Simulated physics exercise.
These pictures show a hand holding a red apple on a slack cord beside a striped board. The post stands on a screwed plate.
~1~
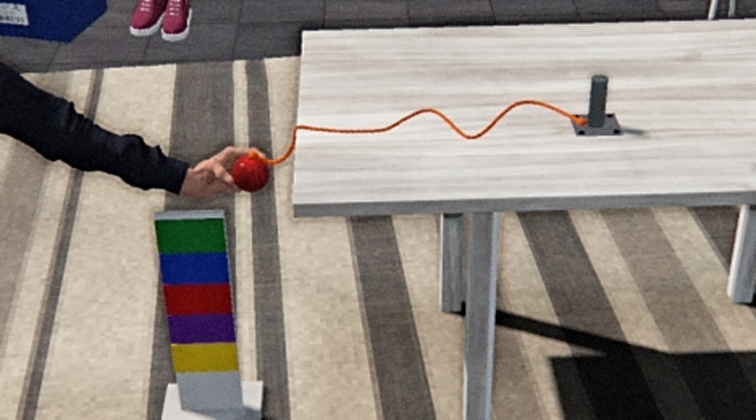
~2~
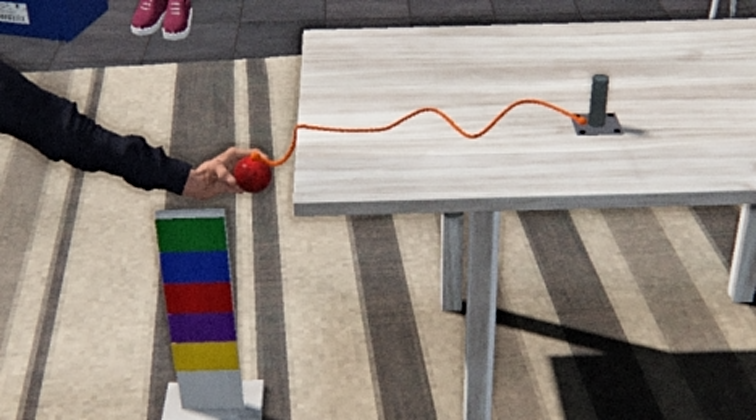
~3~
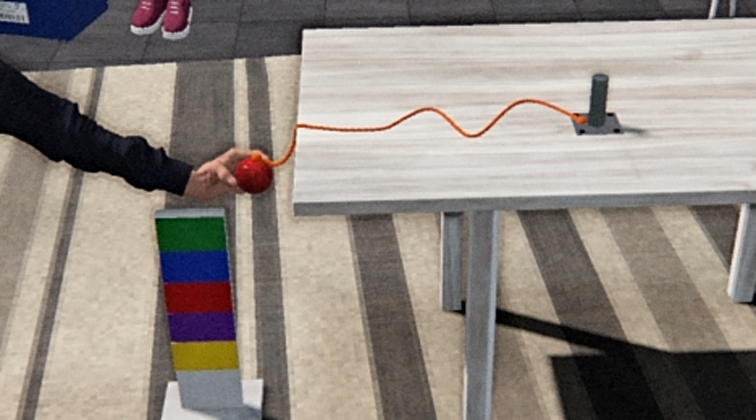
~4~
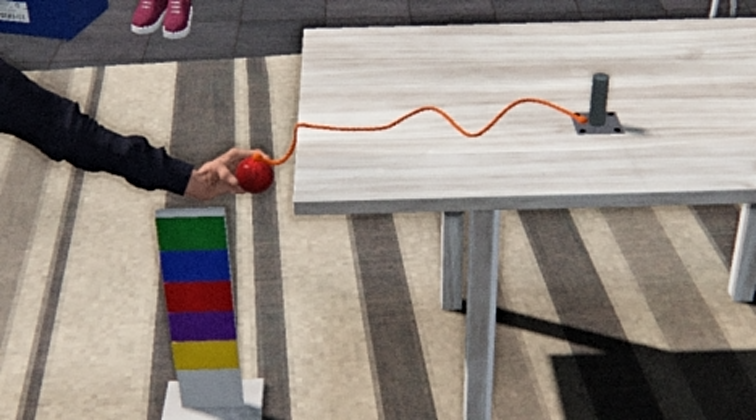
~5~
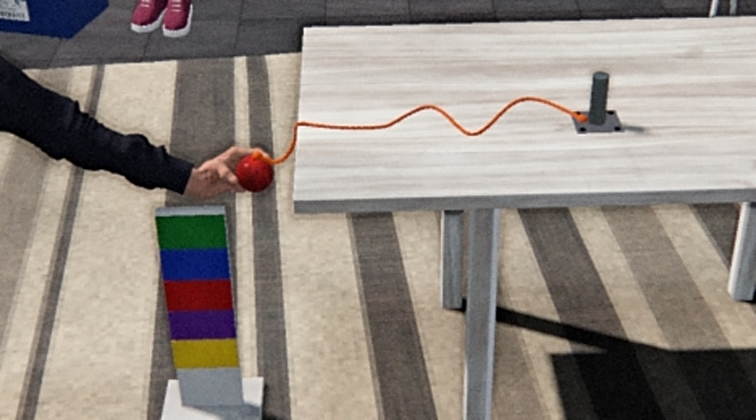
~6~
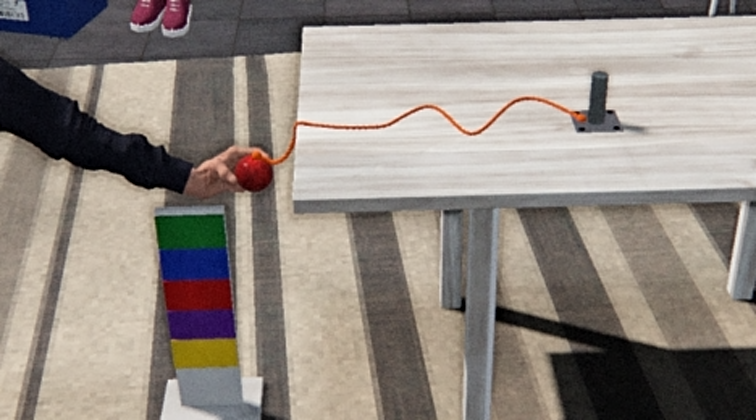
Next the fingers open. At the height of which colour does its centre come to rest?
Its centre hangs level with the red band.
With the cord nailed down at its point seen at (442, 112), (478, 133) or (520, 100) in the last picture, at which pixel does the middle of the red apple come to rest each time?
Try by try, around (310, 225), (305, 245) and (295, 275).
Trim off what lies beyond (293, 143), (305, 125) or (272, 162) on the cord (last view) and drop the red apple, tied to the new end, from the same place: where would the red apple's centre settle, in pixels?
The places are (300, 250), (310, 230) and (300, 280).
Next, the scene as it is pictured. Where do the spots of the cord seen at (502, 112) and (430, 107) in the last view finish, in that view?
Near (467, 121) and (337, 121).
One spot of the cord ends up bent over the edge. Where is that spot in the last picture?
It lies at about (401, 118).
Soon after, apple near (337, 292); level with red.
Then, apple near (283, 289); level with red.
At rest, apple near (301, 292); level with red. Its middle rests at the red band.
